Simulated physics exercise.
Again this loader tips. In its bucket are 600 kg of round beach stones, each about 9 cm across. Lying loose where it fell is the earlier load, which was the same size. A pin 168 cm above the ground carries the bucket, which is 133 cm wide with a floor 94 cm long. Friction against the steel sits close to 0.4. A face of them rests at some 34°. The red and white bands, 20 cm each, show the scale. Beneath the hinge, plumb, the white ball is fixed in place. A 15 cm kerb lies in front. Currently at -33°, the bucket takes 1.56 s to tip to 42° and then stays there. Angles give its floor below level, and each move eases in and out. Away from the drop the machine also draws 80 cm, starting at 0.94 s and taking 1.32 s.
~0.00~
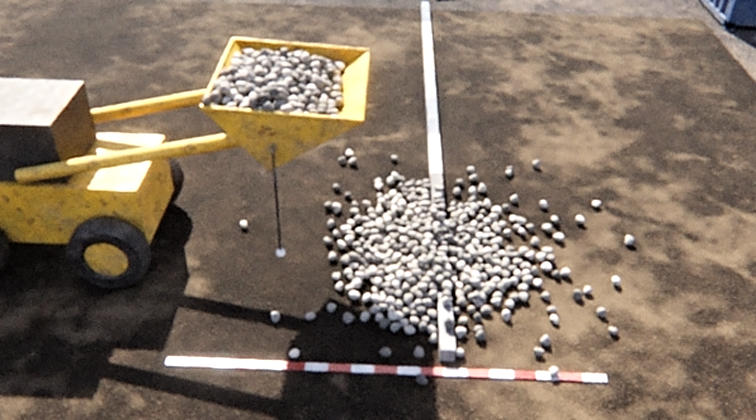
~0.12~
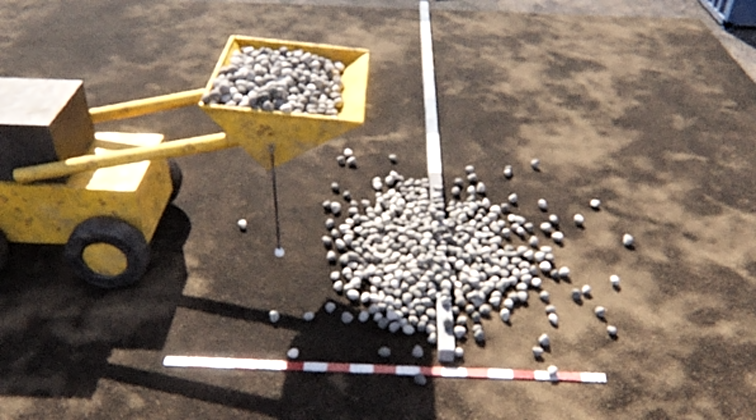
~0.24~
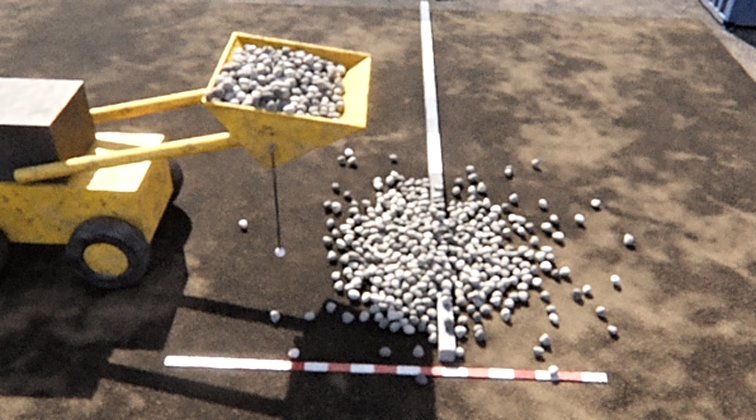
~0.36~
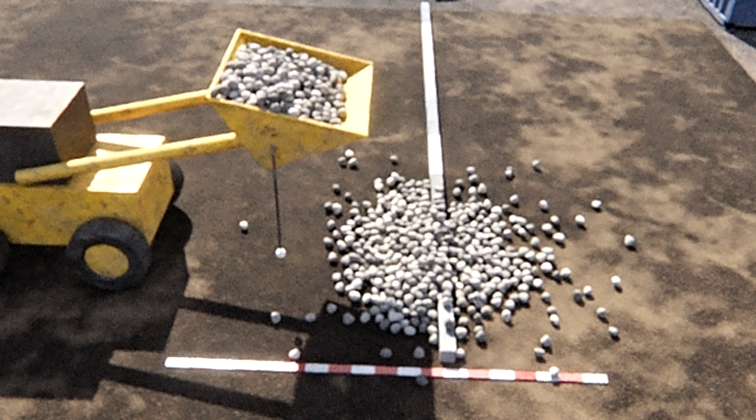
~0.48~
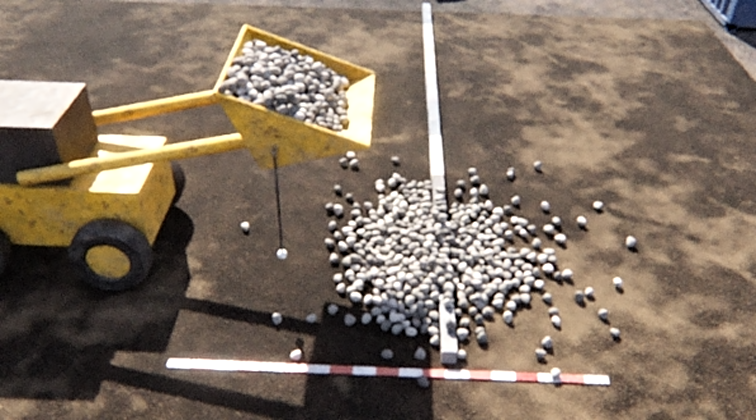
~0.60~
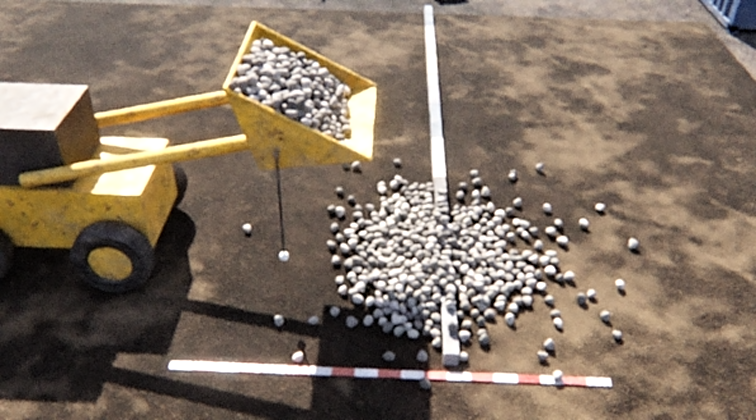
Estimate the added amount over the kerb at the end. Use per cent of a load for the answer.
Roughly 1 per cent of a load.
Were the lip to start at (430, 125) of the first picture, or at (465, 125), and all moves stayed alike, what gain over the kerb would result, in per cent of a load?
I'd expect near 20 per cent first and near 45 per cent next.
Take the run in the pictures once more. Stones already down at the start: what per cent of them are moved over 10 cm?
Close to 5 in a hundred of them.
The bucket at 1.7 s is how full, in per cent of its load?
That works out to about 10 %.
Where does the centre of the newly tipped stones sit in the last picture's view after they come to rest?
Middle: Approx. (354, 247) px.
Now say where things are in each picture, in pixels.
The first frame shows lip at (363, 121), floor tilted -33°, highest stones at (260, 64). The earlier load is highest near (434, 235), 26 cm above ground level, 67 % on this side of the kerb, 33 % over the kerb.
The second frame shows lip at (362, 123), floor tilted -32°, highest stones at (260, 64); the stones move at 0.1 m/s on average.
In the third frame, the bucket is at -28°, its lip at (365, 128); the top of the load is at (254, 60); the stones move at 0.2 m/s on average.
The fourth frame shows lip at (367, 136), floor tilted -23°, highest stones at (253, 59); the stones move at 0.3 m/s on average.
In the fifth frame, the bucket is at -16°, its lip at (369, 147); the top of the load is at (254, 57); the stones move at 0.3 m/s on average.
In the sixth frame, the bucket is at -8°, its lip at (370, 160); the top of the load is at (260, 58); the stones move at 0.3 m/s on average.
After 1.2 s the floor is at 30°; in per cent of one load, 91 in the bucket, 76 on this side of the kerb, 33 over the kerb; the foremost stones are at (604, 272).
After 1.7 s the floor is at 42°; in per cent of one load, 9 in the bucket, 159 on this side of the kerb, 33 over the kerb; the foremost stones are at (604, 272).
After 2.7 s the floor is at 42°; in per cent of one load, 0 in the bucket, 167 on this side of the kerb, 33 over the kerb; the foremost stones are at (604, 272).
After 5.5 s the floor is at 42°; in per cent of one load, 0 in the bucket, 167 on this side of the kerb, 33 over the kerb; the foremost stones are at (604, 272). Net gain over the kerb, 1.
